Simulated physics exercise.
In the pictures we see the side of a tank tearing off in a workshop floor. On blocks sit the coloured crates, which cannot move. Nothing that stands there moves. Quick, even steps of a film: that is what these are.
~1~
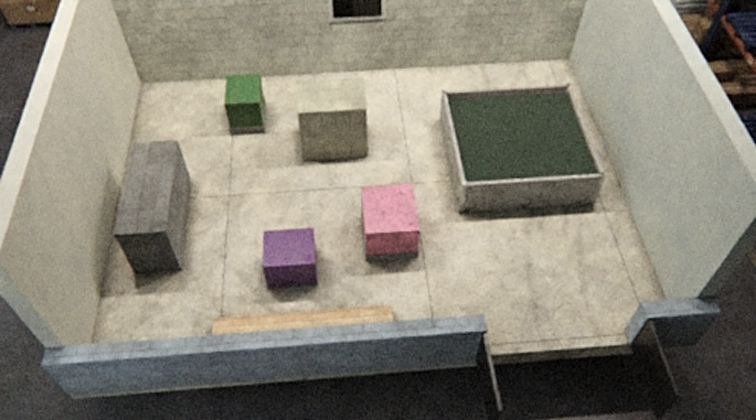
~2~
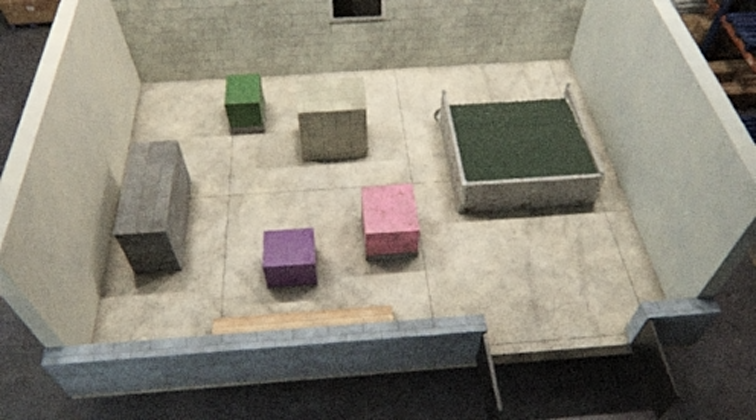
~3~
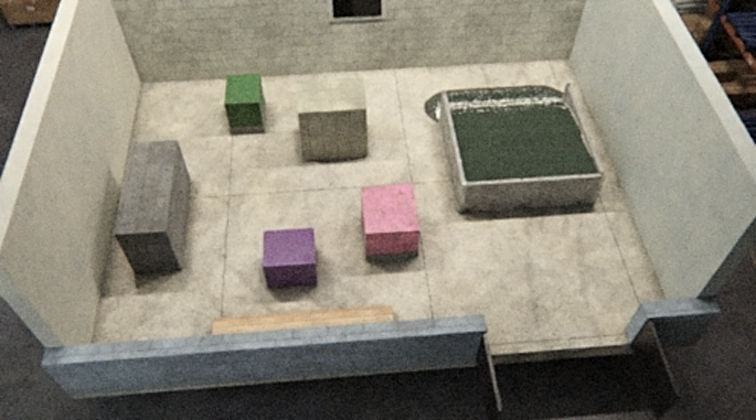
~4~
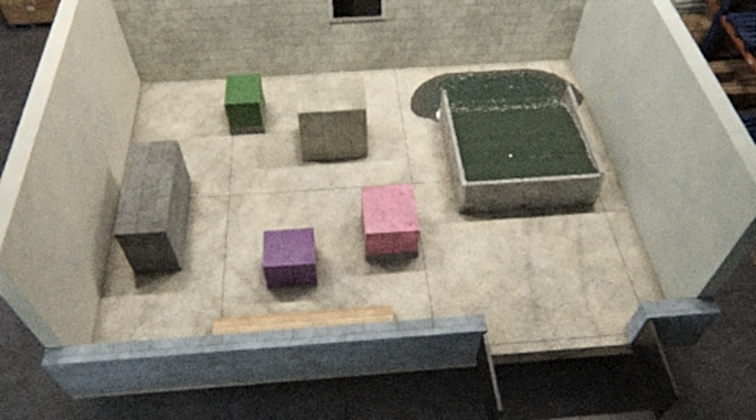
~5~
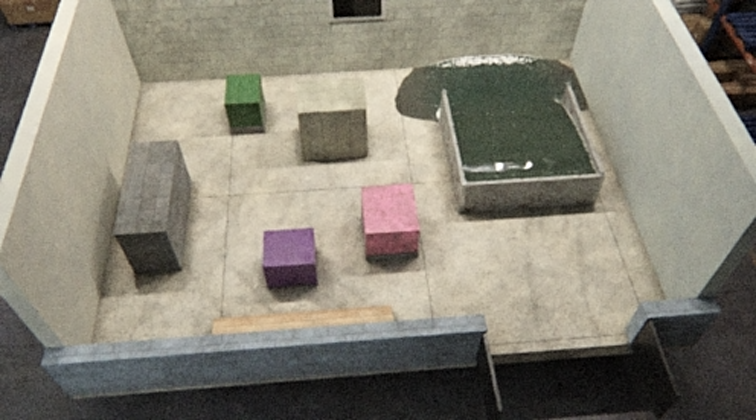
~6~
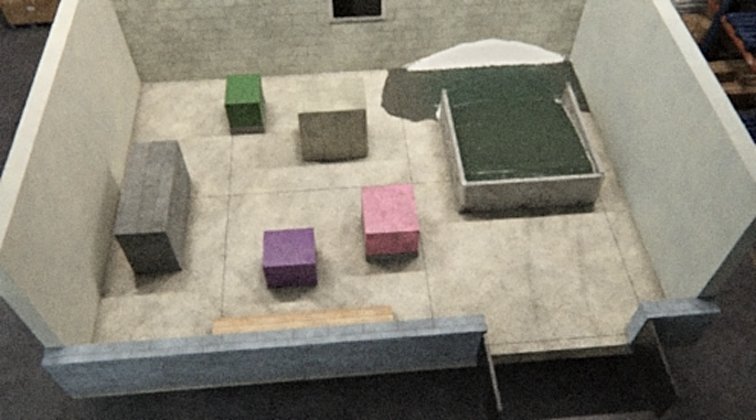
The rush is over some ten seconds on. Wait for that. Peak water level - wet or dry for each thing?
As I see it, the purple crate will be reached by the flood. The green crate will be reached by the flood. The pink crate will be out of the flood.
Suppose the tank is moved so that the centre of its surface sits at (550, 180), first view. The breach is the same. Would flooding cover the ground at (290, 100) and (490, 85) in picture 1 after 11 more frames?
The first is not reached, and then the second is wetted.
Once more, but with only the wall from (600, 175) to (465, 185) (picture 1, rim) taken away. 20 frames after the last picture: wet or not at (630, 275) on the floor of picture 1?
Logged for the spot: In a puddle.
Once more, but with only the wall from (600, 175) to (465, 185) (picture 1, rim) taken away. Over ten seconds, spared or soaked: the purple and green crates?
Observed: Purple is doused; green stays clear.
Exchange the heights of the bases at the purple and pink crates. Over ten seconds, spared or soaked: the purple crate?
My guess is that the purple one stays untouched.
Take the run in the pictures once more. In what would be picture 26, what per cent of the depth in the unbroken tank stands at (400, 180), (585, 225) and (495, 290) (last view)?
In order: 2, 2, 0 %.
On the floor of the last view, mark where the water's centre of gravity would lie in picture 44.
I'd put it at around (407, 151).
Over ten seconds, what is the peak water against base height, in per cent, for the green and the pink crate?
Roughly 150 and 60 per cent respectively.
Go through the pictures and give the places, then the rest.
The first picture shows still water in the open tank at (519, 135).
In the second picture, the front is at a hidden place, out from the gap on the open tank's far side.
In the third picture, water pours out on the open tank's far side and has run to a hidden place.
In the fourth picture, water pours out on the open tank's far side and has run to (565, 83).
In the fifth picture, the front is at (551, 61), out from the gap on the open tank's far side.
In the sixth picture, water pours out on the open tank's far side and has run to (393, 70).
A moment on, water covers 15 % of the floor; the purple crate not reached, the green crate not reached, the pink crate not reached.
Next, water covers 25 % of the floor; the purple crate not reached, the green crate water round its plinth, the pink crate not reached.
Then, water covers 45 % of the floor; the purple crate not reached, the green crate water round its plinth, the pink crate not reached.
Later, water covers 80 % of the floor; the purple crate water round its plinth, the green crate water round its plinth, the pink crate water round its plinth.
In the end, water covers 95 % of the floor; the purple crate was topped, the green crate was topped, the pink crate stayed above the water.
